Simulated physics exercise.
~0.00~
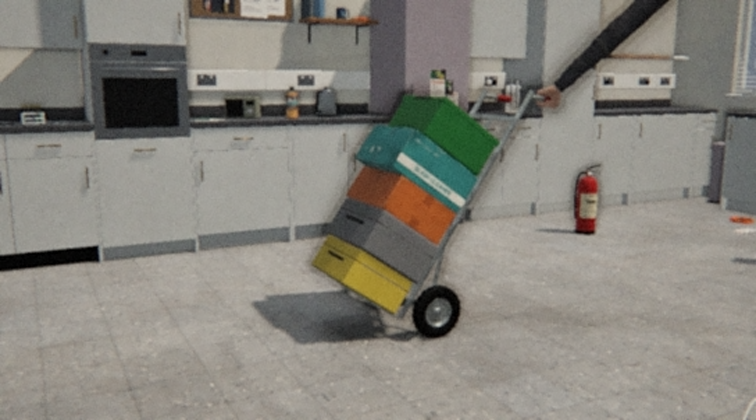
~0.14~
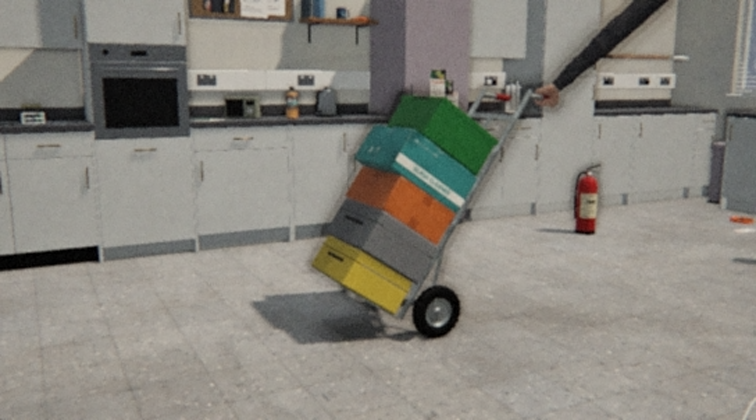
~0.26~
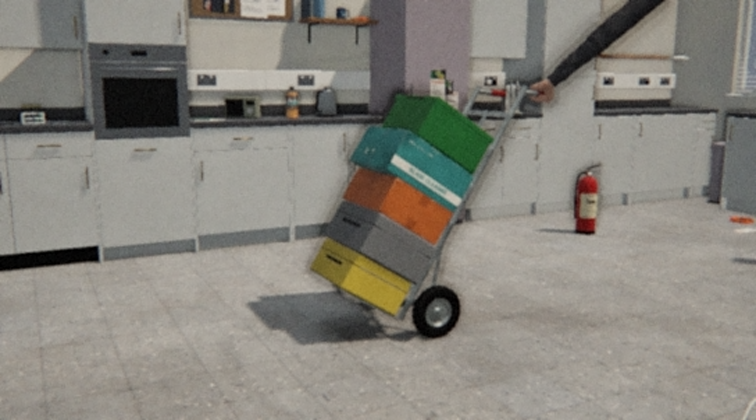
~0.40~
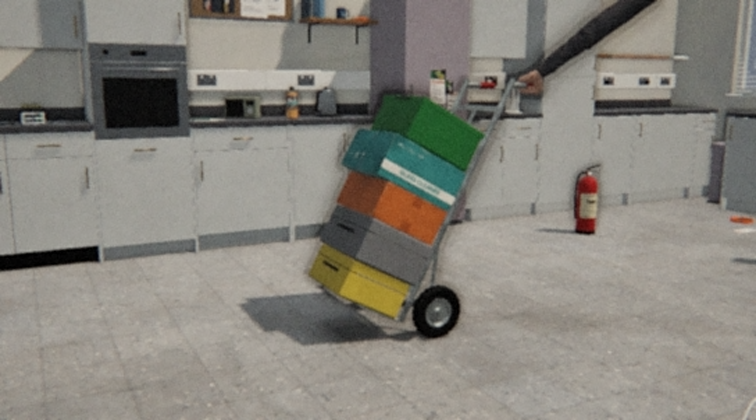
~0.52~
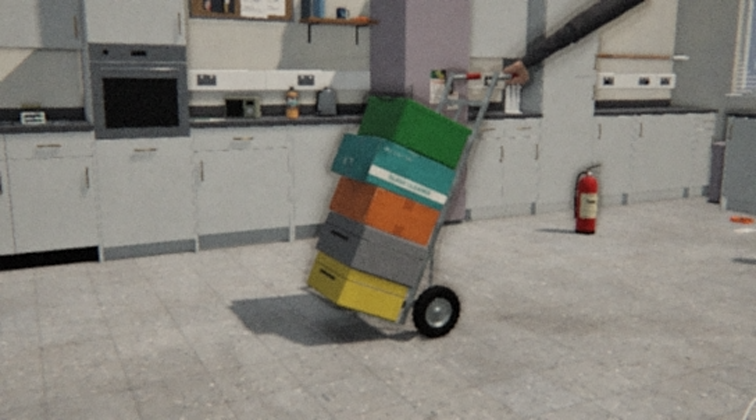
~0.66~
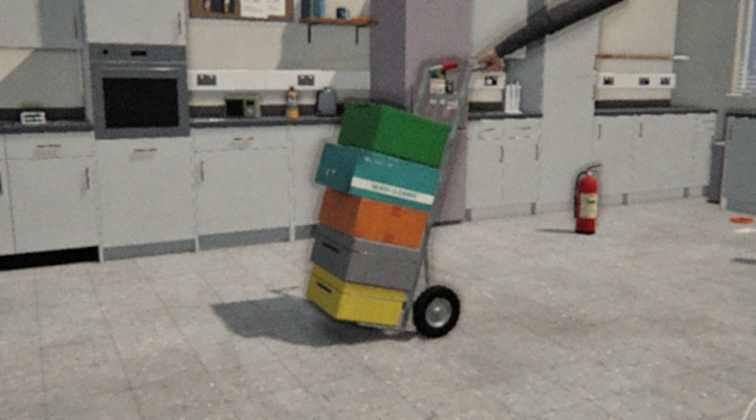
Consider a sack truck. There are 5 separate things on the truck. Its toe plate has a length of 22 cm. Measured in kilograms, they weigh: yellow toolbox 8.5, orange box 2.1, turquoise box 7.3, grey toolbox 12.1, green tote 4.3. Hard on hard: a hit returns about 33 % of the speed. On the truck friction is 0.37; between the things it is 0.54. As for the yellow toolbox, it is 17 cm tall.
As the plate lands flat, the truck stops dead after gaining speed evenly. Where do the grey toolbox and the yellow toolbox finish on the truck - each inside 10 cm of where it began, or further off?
Grey toolbox ends inside the limit; yellow toolbox ends inside the limit.
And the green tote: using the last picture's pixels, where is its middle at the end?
It ends up near (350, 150).
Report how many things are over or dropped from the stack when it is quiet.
The answer: 0.
After 1.06 s, truck upright; grey toolbox 10° off its base near (344, 272); yellow toolbox 10° off its base near (350, 309); green tote 10° off its base.
After 1.66 s, truck upright; grey toolbox 9° off its base near (344, 272); yellow toolbox 9° off its base near (350, 309); green tote 9° off its base.
In the end (2.7 s), all 5 under 10 cm from the start. At the end, from the last picture's camera, grey toolbox near (353, 273), yellow toolbox near (353, 311).
